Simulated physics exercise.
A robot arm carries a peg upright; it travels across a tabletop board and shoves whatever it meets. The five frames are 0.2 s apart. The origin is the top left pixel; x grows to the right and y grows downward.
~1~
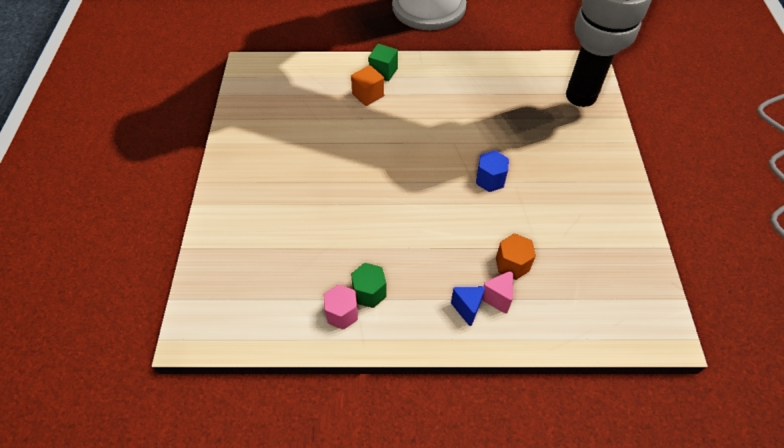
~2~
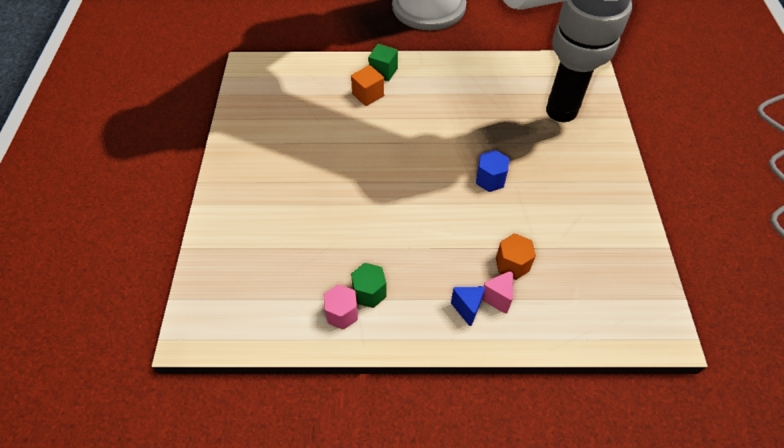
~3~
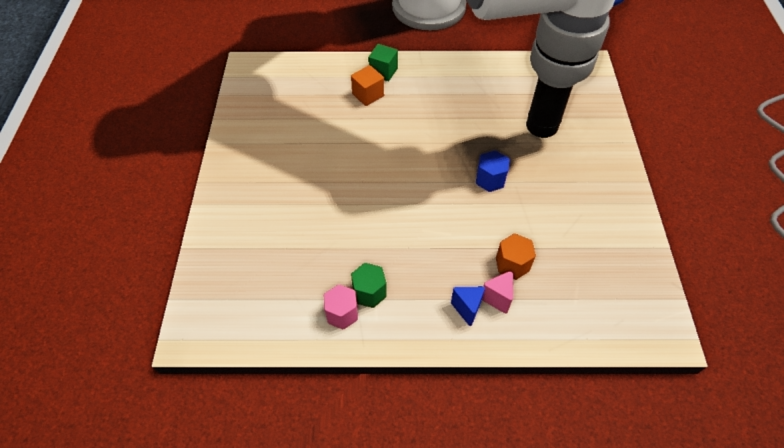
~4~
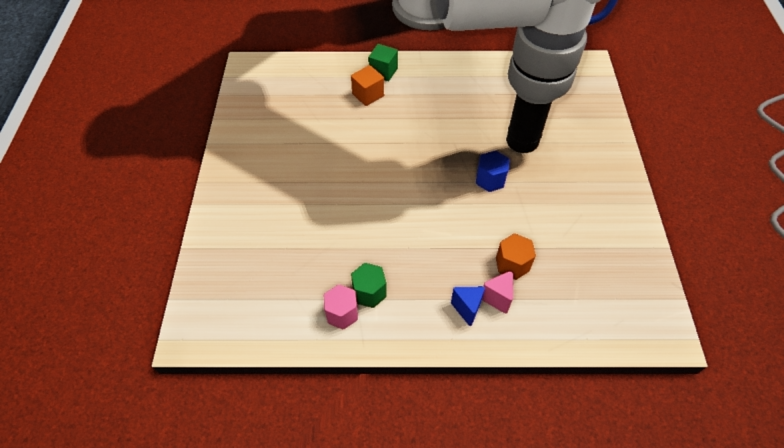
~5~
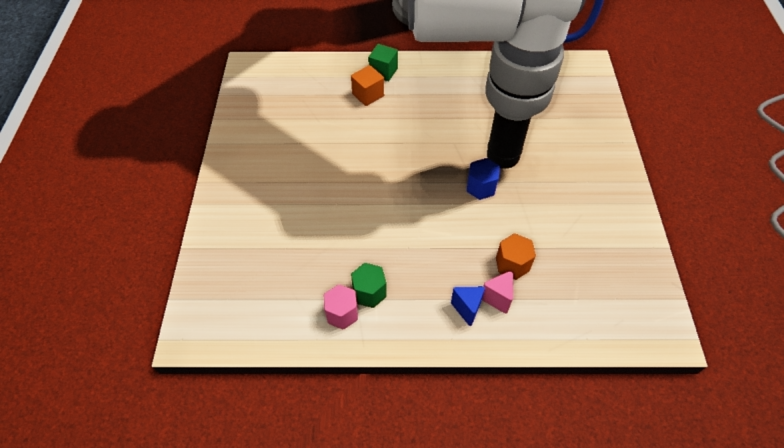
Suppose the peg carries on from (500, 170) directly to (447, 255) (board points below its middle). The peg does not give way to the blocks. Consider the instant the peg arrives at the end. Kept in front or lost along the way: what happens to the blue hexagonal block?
The block lies off to the side or behind.
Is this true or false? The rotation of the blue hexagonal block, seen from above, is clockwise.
True
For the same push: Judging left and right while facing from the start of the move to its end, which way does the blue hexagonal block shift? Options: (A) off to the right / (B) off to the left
The correct letter is A.
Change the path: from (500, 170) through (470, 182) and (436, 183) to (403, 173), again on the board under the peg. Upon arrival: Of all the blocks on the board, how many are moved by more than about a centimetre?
I count one.
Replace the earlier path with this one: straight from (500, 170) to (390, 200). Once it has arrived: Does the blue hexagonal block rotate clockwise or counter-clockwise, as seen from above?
Short answer: Counterclockwise.
On the path given first. One third of the way, peg at (486, 184); blue hexagonal block at (461, 195), turned 25° clockwise.
Two thirds of the way, peg at (468, 213); blue hexagonal block at (436, 217), turned 45° clockwise.
At the end, peg at (449, 244); blue hexagonal block at (418, 226), turned 80° clockwise; orange hexagonal block unmoved.
